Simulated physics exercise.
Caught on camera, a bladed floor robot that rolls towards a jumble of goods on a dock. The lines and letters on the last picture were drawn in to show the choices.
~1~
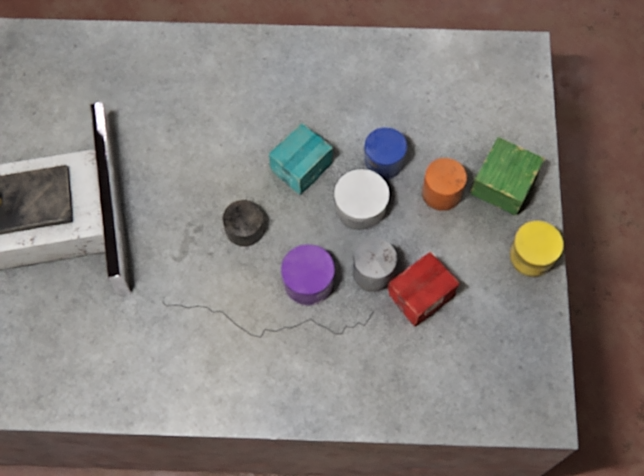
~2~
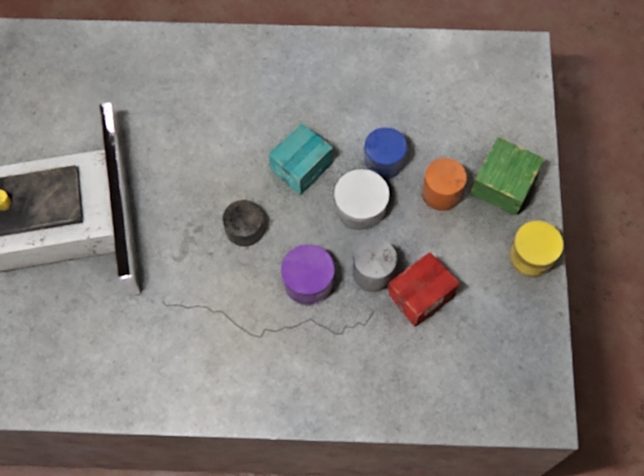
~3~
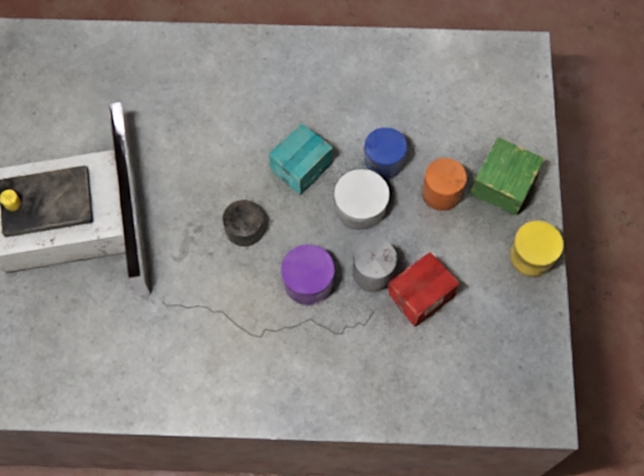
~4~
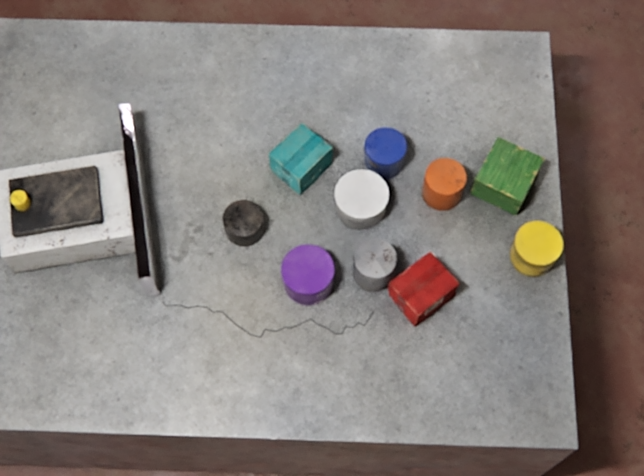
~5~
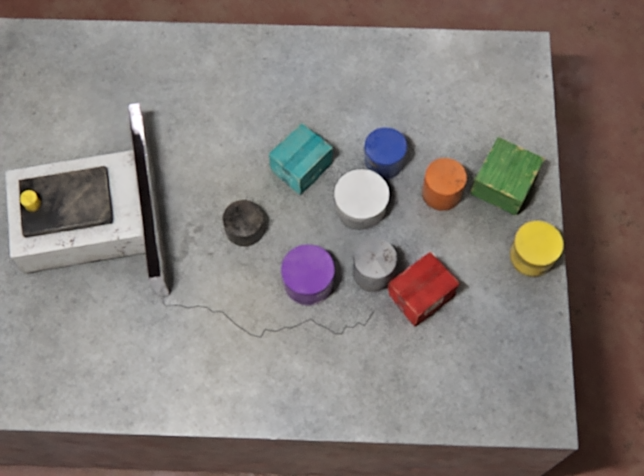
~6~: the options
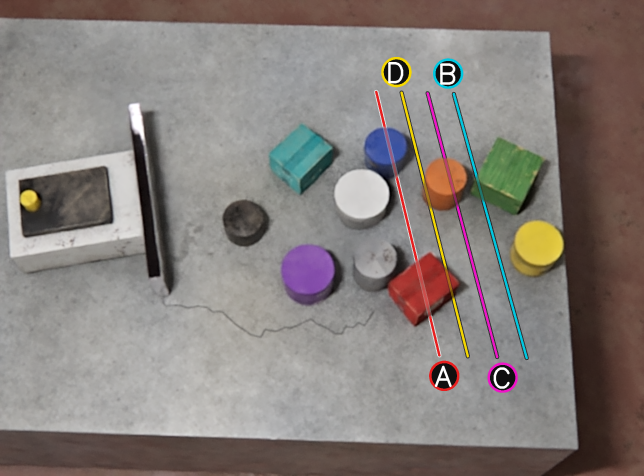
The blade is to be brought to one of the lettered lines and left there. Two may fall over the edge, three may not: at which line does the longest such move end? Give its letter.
Line B.
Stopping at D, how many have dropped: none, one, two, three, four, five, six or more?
The count is none.
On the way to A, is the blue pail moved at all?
Yes.
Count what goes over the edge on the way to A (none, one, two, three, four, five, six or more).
By then, none.
On the marked copy, A at (406, 215); B at (488, 218); C at (461, 217); D at (433, 216).
With B. Early on, robot (196, 203); purple pail (315, 275); black canister (298, 217).
Further on, robot (322, 207); green crate (511, 177); orange canister (467, 165).
At the end, robot (420, 210); yellow pail over the edge; green crate over the edge; two fallen.
As for the rest, A is within the limit but short; C is within the limit but short; D is within the limit but short.
